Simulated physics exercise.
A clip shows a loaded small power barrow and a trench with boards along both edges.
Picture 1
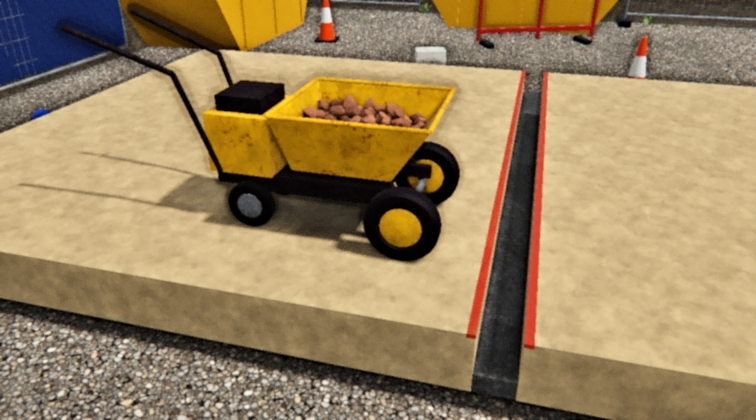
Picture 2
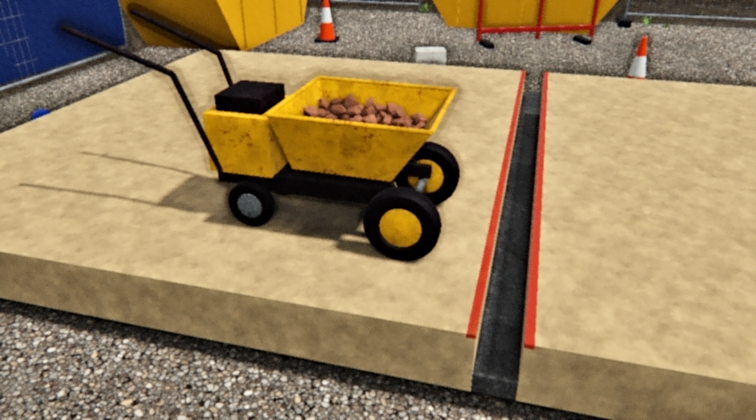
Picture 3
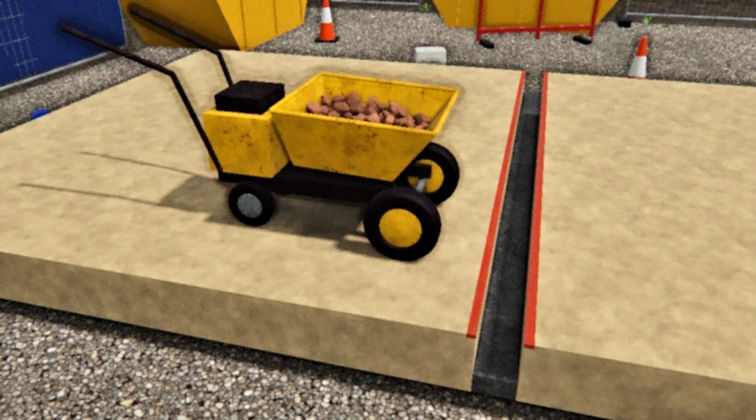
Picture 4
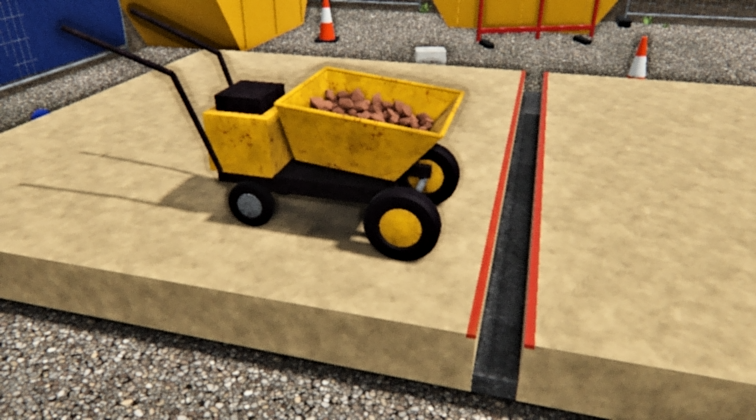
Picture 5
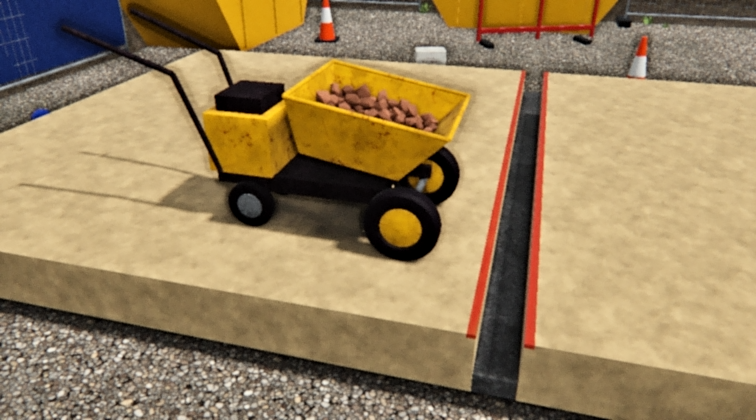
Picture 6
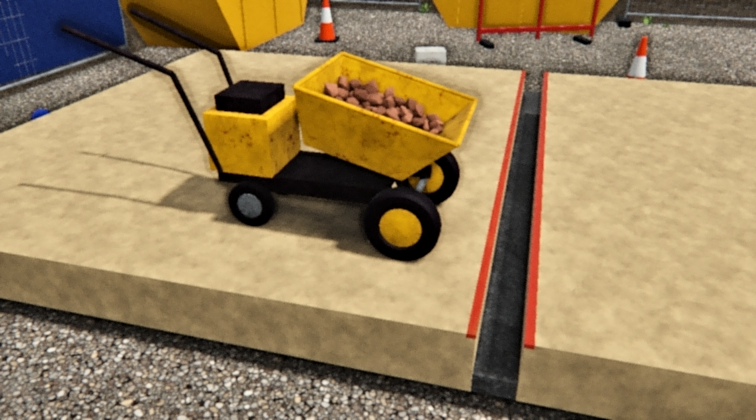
On a concrete slab beside a narrow trench, a yellow barrow's rubble-filled skip tilts toward the right.
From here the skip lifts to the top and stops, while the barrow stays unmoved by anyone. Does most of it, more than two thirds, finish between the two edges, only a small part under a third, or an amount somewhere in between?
An amount in between, a third to two thirds, finishes between the edges.
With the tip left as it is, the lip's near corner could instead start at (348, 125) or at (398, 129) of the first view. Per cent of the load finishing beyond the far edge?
Some 0 % then some 10 %.
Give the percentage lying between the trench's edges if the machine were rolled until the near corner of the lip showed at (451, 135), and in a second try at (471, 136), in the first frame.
Roughly 10 per cent first, then roughly 10 per cent.
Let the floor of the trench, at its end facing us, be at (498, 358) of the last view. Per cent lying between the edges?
50 %.
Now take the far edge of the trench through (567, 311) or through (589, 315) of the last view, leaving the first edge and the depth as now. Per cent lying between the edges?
In order: Some 90 per cent, then some 100 per cent.
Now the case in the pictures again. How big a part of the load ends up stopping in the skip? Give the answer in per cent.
Around 0 %.
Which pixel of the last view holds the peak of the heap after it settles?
About (558, 228).
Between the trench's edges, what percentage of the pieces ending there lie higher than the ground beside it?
Roughly 0 percent.
Just after the last frame, skip tipped steeply; every one in the skip.
A moment on, skip tipped right over; the larger part in the skip; about a tenth in or heaped over the trench; about a tenth beyond it; just a few falling.
Further on, skip tipped right over; about a tenth in the skip; roughly half in or heaped over the trench; roughly half beyond it.
When it is over, skip tipped right over; roughly half in or heaped over the trench; roughly half beyond it.
